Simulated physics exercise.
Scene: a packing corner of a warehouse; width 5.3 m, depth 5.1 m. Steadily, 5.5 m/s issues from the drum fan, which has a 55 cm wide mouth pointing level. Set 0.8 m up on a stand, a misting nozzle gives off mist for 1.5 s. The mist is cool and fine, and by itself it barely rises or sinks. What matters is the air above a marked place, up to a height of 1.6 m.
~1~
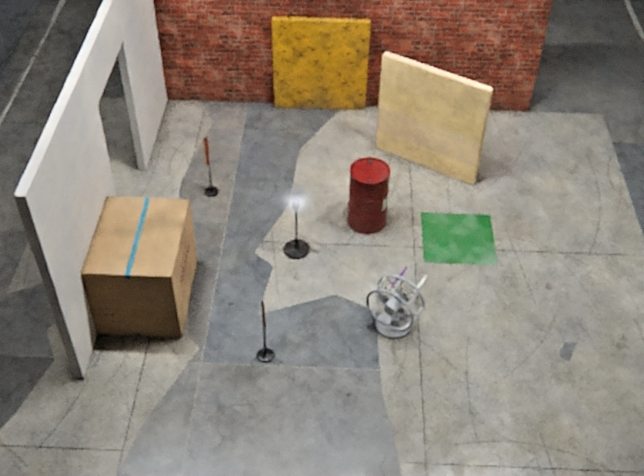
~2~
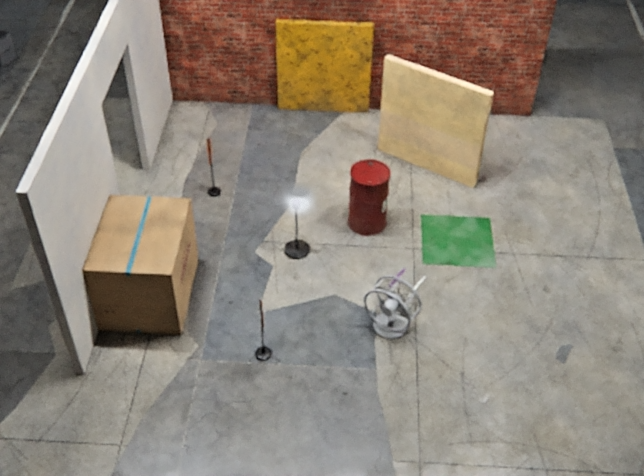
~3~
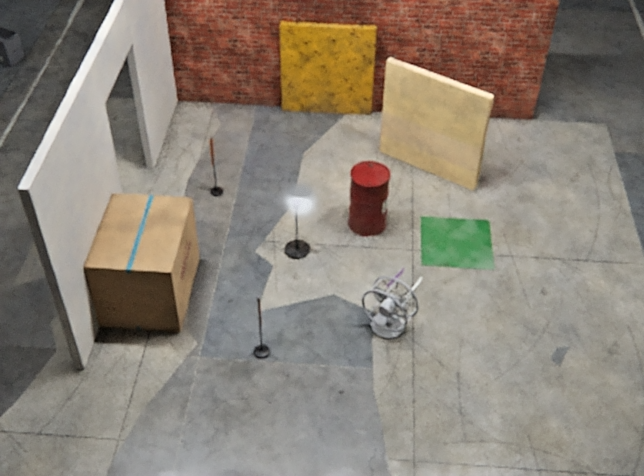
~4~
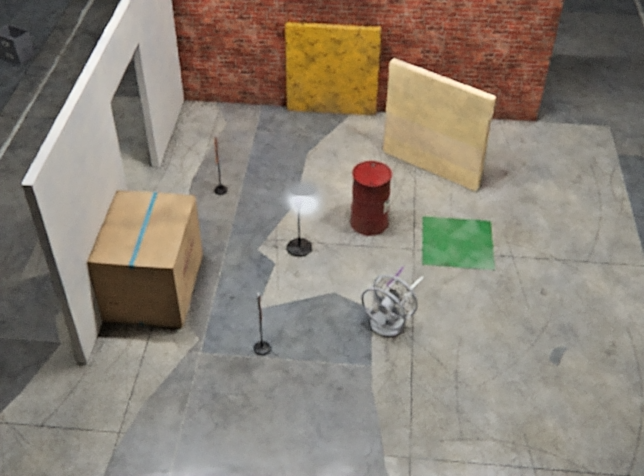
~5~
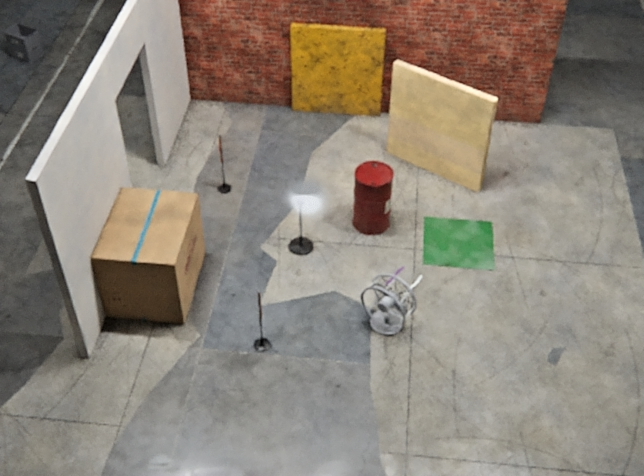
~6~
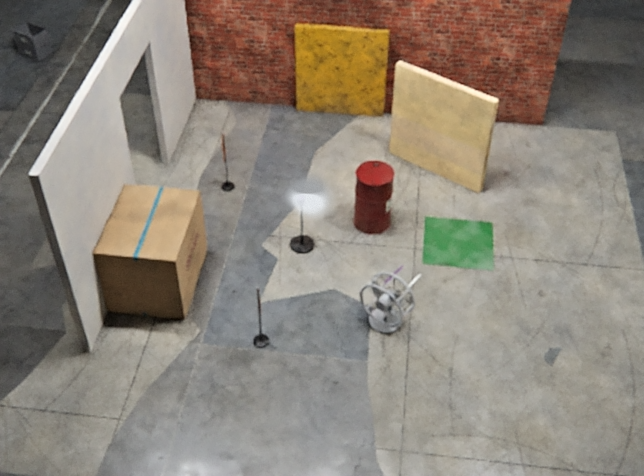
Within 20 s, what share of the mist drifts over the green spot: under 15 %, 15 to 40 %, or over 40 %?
Over 40 %.
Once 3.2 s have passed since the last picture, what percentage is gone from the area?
Roughly 0 percent.
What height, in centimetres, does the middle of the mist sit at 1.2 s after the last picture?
Roughly 80 cm up.
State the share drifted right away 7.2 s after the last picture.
10 per cent.
Then, 1.2 s after the last picture, 0 % is gone from the area; 0 % has passed over the green spot, and the middle of the rest is near (320, 197).
Then, 3.2 s after the last picture, 0 % is gone from the area; 1 % has passed over the green spot, and the middle of the rest is near (349, 207).
Then, 7.2 s after the last picture, 10 % is gone from the area; 48 % has passed over the green spot, and the middle of the rest is near (392, 208).
Then, 19.2 s after the last picture, 59 % is gone from the area; 85 % has passed over the green spot, and the middle of the rest is near (217, 81).
